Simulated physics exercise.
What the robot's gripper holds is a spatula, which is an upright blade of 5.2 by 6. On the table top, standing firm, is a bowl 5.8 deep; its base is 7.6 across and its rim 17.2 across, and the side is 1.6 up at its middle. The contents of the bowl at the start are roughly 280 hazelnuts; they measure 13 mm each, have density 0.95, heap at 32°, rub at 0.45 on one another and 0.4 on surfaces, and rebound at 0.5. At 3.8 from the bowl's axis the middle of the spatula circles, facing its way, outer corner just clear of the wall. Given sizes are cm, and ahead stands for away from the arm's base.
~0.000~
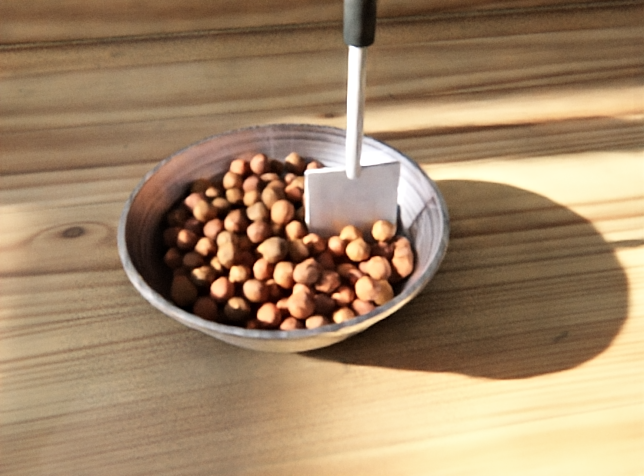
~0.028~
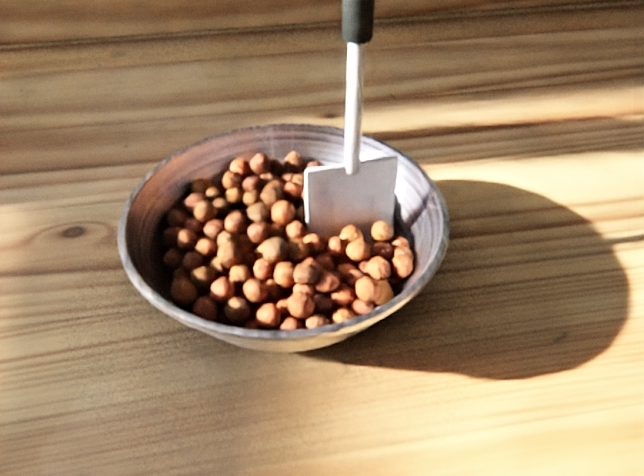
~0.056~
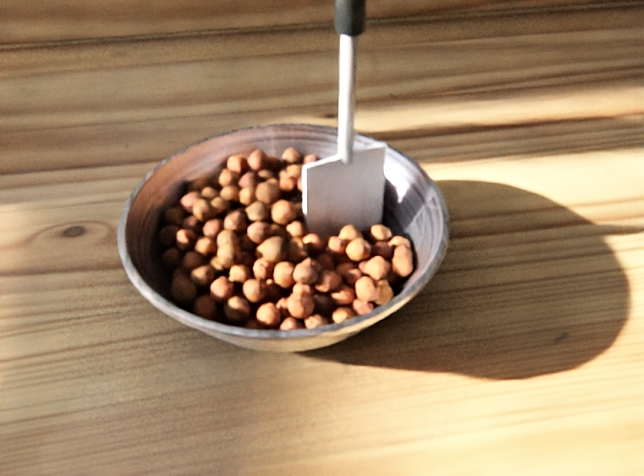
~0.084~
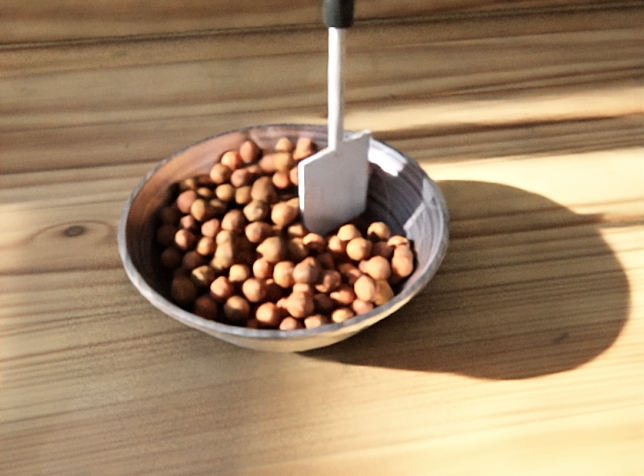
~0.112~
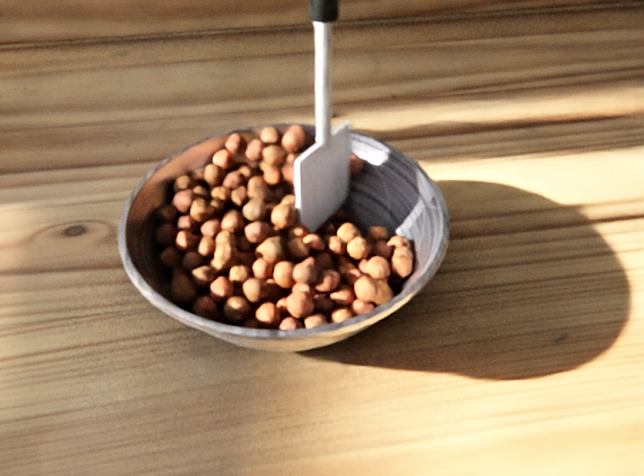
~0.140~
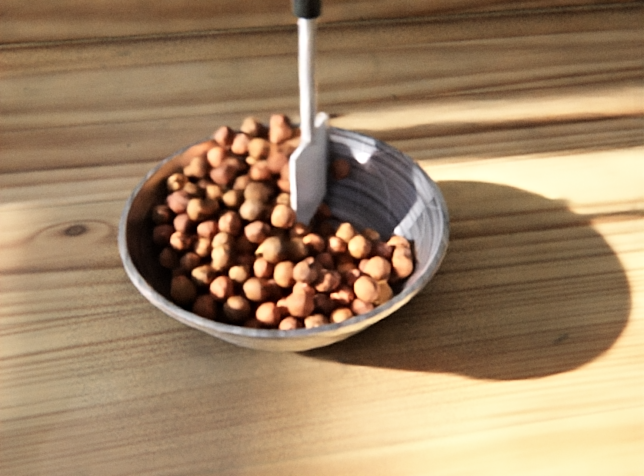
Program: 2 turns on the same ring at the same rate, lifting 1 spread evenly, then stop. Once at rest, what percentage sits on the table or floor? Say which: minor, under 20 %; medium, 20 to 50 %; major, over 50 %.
That would be a medium share.
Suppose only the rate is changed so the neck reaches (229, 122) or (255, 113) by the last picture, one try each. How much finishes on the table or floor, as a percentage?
Close to 60 and 55 in a hundred.
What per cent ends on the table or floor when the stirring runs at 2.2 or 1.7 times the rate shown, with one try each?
Around 65 percent on the first try and 55 percent on the second.
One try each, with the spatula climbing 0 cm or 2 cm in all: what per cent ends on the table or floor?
Try one: Around 40 %; try two: Around 30 %.
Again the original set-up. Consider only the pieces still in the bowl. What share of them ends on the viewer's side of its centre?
Roughly 40 percent of it.
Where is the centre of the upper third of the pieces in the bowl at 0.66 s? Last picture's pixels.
About (383, 208).
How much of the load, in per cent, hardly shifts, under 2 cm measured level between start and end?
Roughly 5 per cent.
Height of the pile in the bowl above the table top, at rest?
5.5 cm or so.
After 0.66 s, 320° round, highest piece 9 above the table; 211 in the bowl, 58 on the table or floor, 8 in flight or on the tool.
After 1.17 s, 220° round, highest piece 7 above the table; 174 in the bowl, 101 on the table or floor, 2 in flight or on the tool.
After 1.63 s, 0° round, highest piece 5 above the table; 165 in the bowl, 112 on the table or floor.
After 2.33 s, 0° round, highest piece 5 above the table; 165 in the bowl, 112 on the table or floor.
At rest, 165 in the bowl, 112 on the table or floor. That is 40 % on the table or floor.
